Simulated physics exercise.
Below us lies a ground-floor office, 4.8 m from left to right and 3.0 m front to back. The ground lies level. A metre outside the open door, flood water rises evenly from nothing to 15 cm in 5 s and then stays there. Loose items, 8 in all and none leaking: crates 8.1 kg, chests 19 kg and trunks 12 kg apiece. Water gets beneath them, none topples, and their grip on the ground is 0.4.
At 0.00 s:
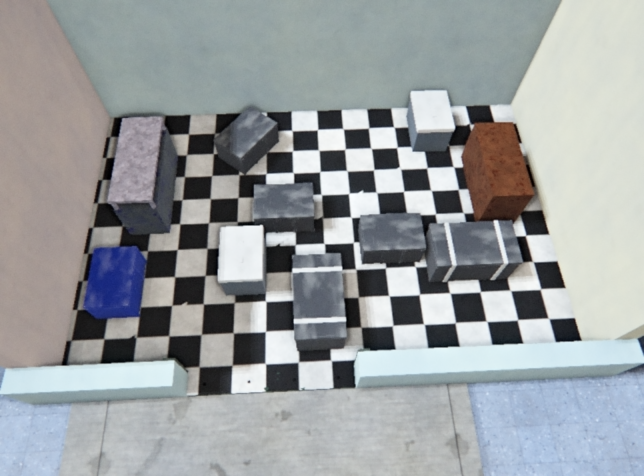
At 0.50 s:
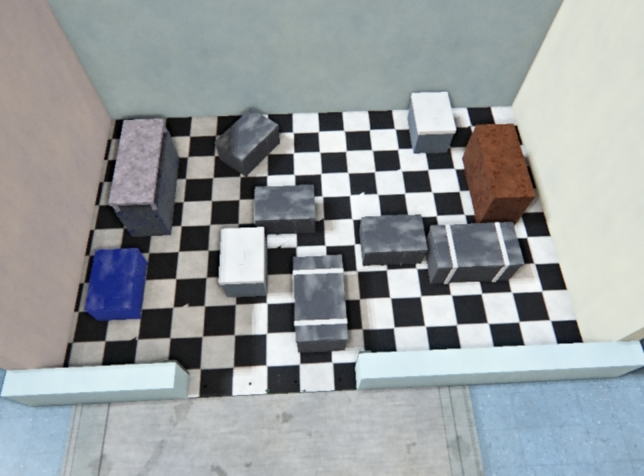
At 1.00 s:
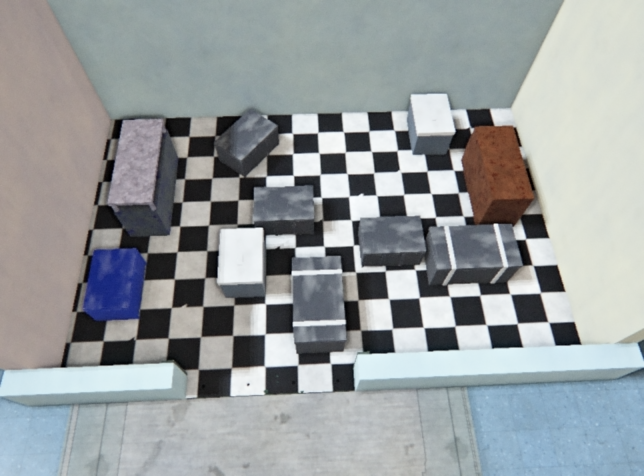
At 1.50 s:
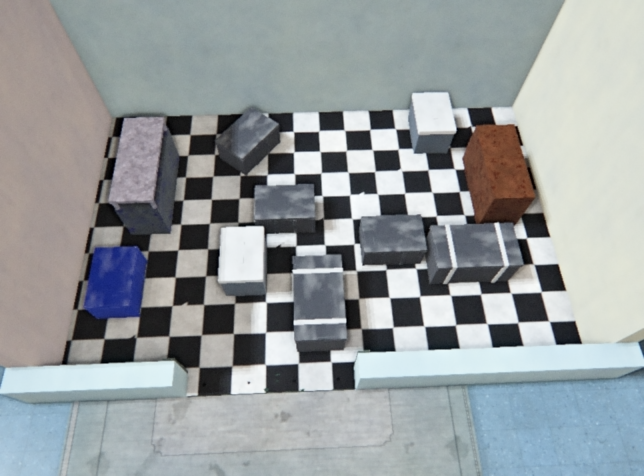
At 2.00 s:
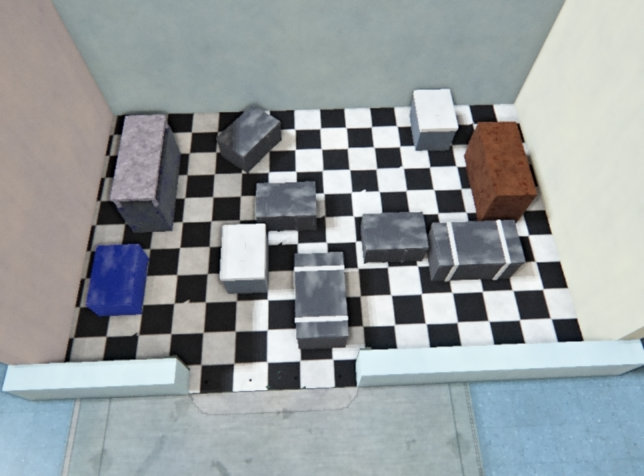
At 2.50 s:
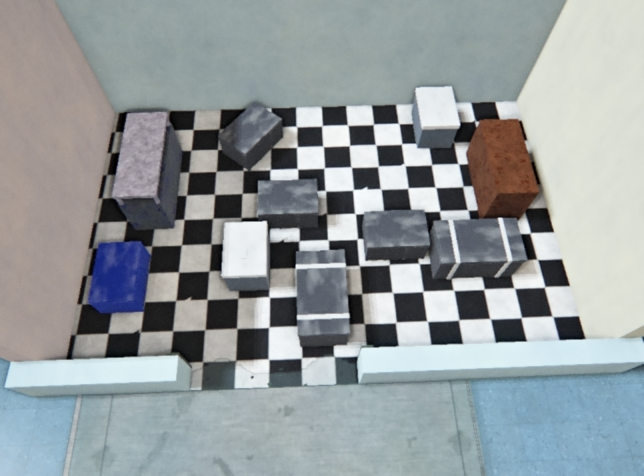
In a checkered-floor room seen from above, the blue crate and scattered boxes stay still.
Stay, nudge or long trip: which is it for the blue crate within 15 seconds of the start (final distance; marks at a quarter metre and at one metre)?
The blue crate slides a little.
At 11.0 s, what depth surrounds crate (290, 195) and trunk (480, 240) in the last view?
About 7 and 3 cm.
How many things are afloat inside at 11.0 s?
7 of them.
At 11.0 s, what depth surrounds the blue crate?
About 6 cm.
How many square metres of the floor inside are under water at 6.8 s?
Roughly 10.0 m2.
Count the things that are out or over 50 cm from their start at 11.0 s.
By then 5.
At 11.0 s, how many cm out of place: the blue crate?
About 50 cm.
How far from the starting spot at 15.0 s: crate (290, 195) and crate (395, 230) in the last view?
In turn: 120 cm, 100 cm.
After 3.5 s the blue crate is near (115, 271), 0.0 m from its start, aground; 0 afloat.
After 6.8 s the blue crate is near (87, 271), 0.3 m from its start, aground; 1 afloat.
After 11.0 s the blue crate is near (160, 297), 0.5 m from its start, afloat; 7 afloat.
After 15.0 s the blue crate is near (156, 322), 0.7 m from its start, afloat; 7 afloat.
